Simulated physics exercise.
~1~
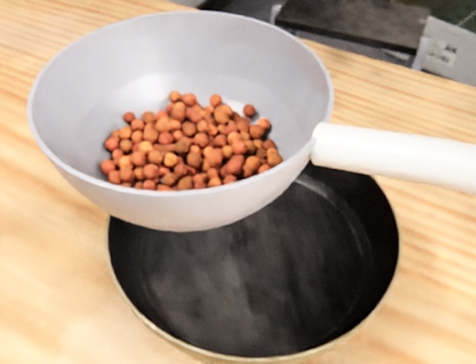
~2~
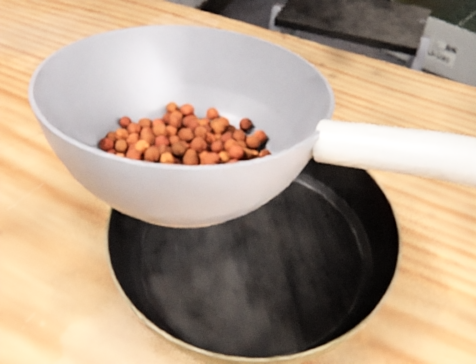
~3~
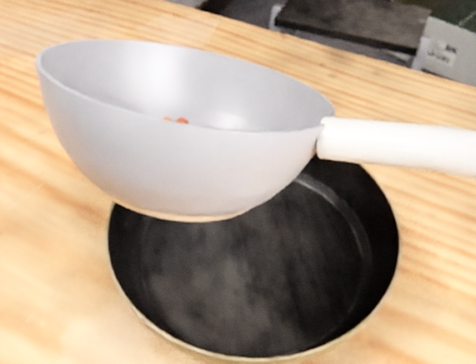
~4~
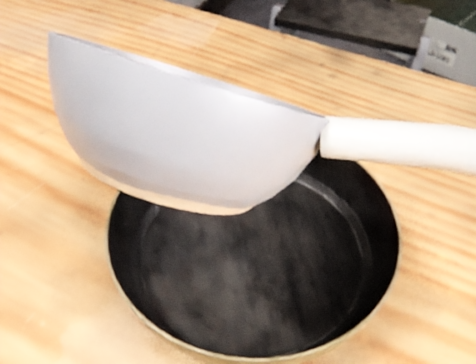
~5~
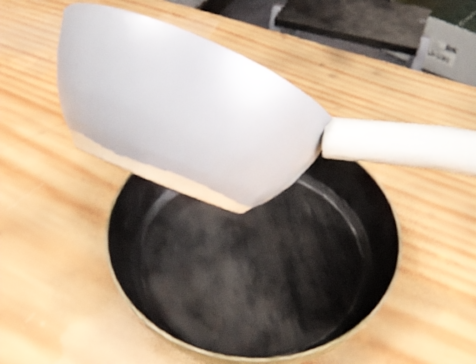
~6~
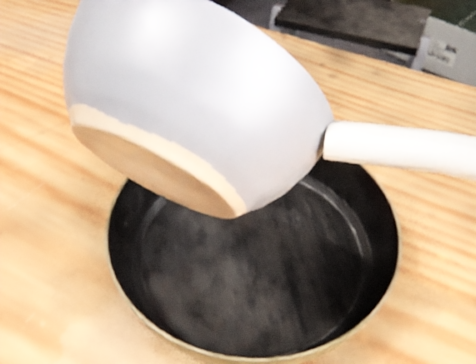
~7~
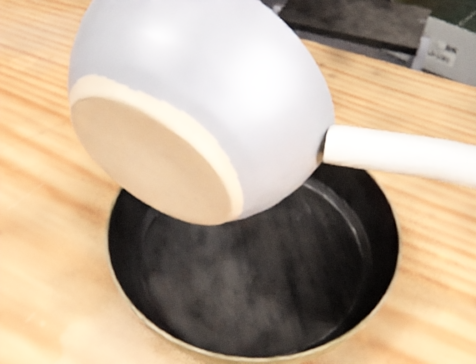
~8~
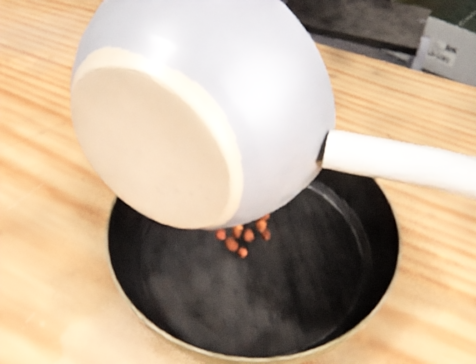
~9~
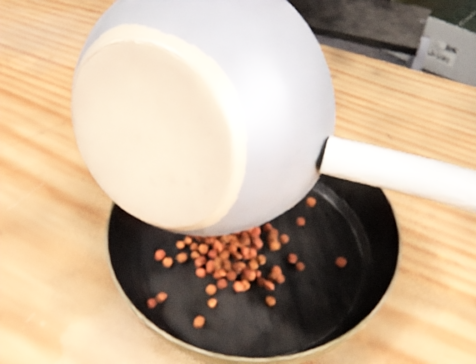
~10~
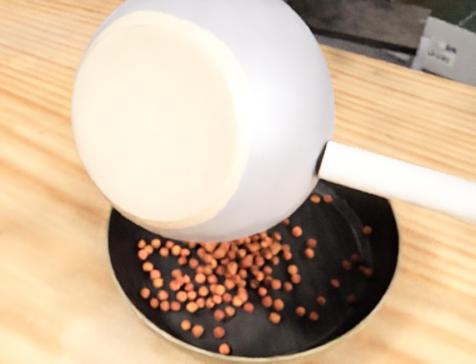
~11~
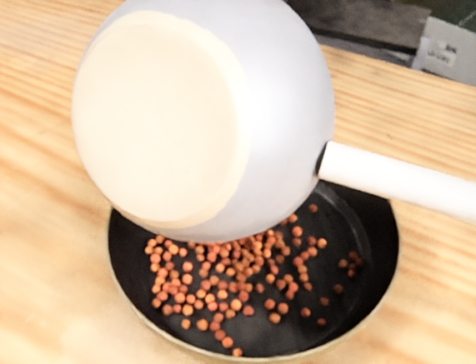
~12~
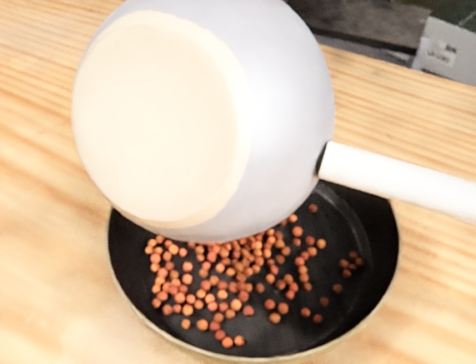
A pale ladle tips over and spills its reddish-brown clay pellets across the dark pan below.
